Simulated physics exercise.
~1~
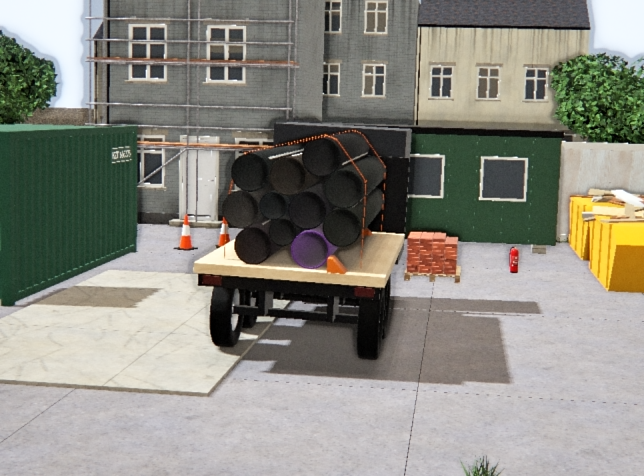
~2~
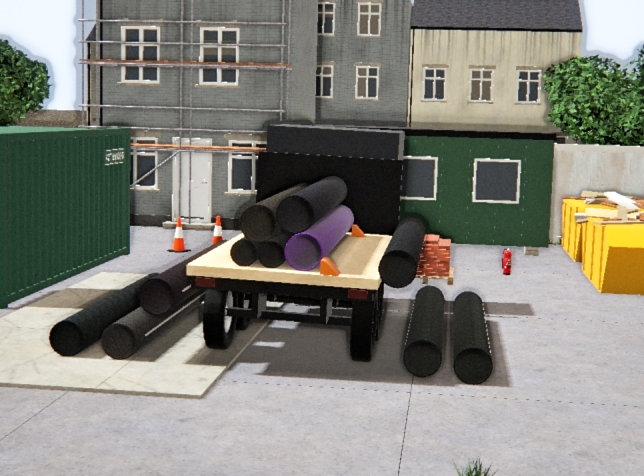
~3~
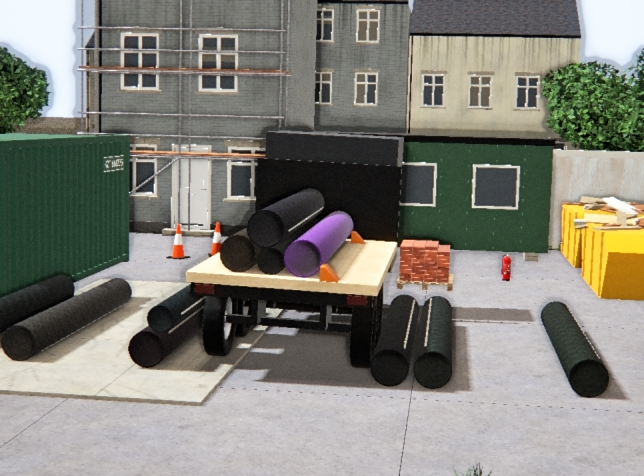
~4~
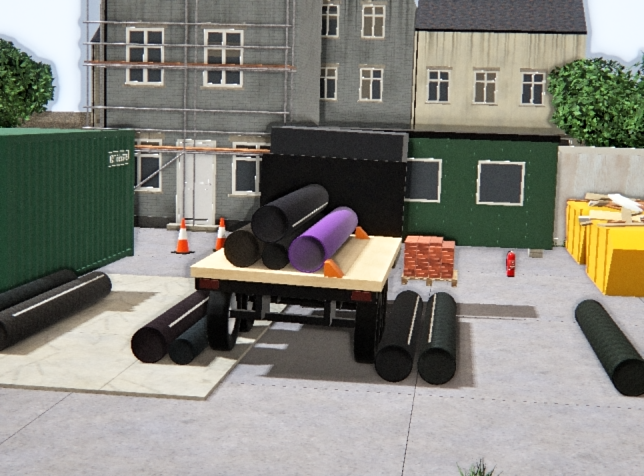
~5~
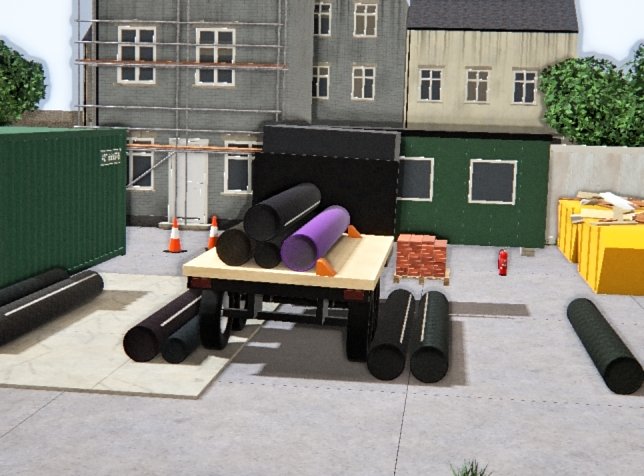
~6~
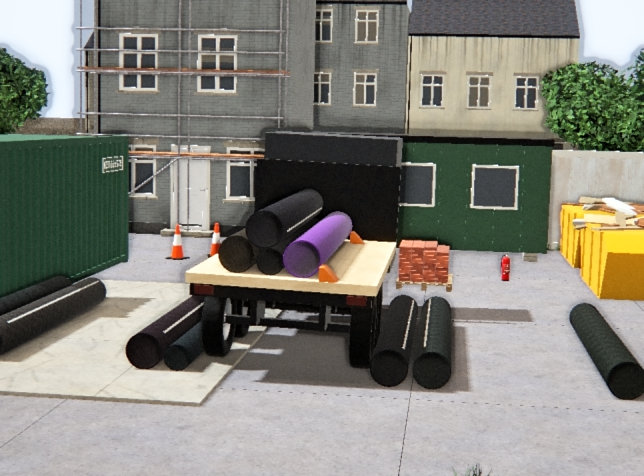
In a paved yard behind some houses, a stack of dark pipes on a flatbed collapsed, and several rolled off both sides and came to rest on the ground, while the purple one stayed on the deck beside a few others.
